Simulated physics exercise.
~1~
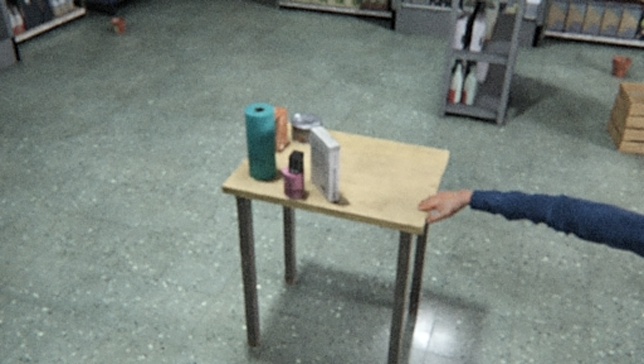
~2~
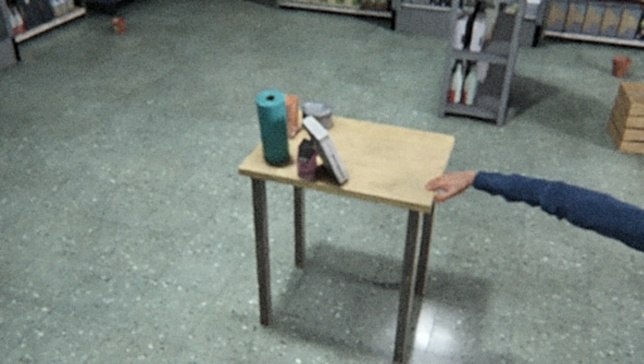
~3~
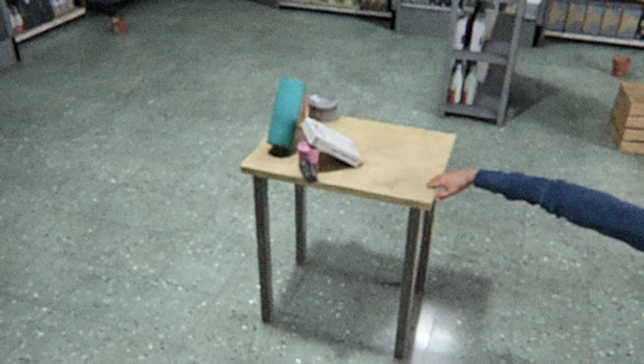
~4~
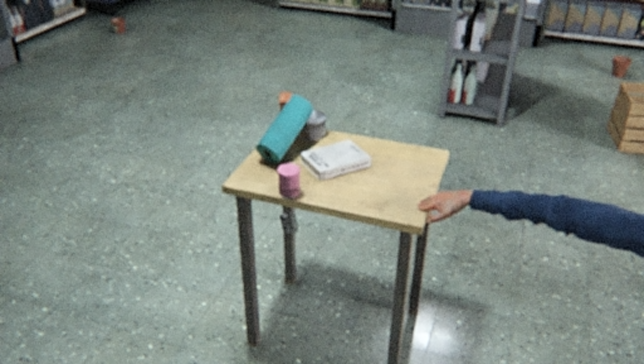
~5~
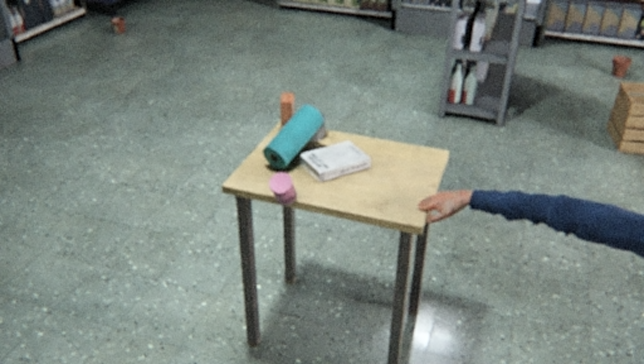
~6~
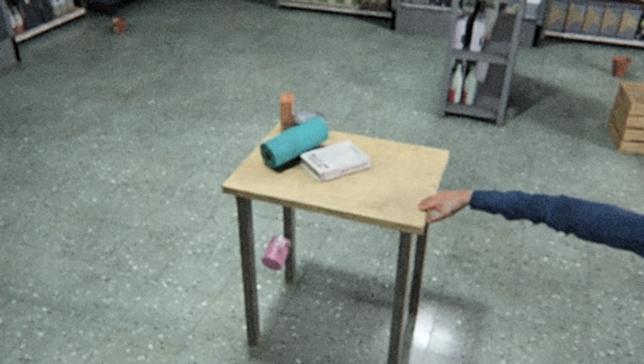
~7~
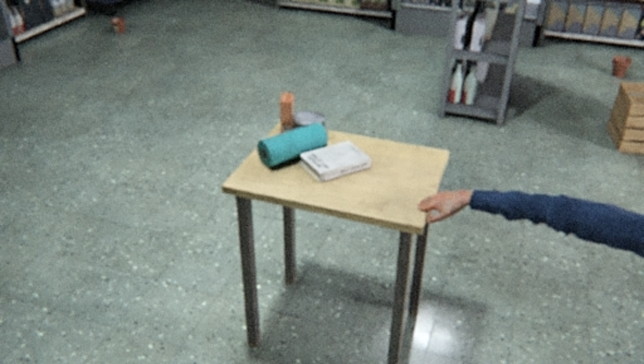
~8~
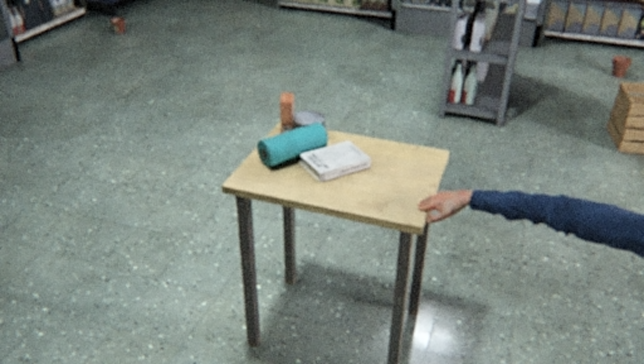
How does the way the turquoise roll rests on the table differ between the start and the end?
At the start the turquoise roll stands upright on the table, and by the end it is lying on its side there.
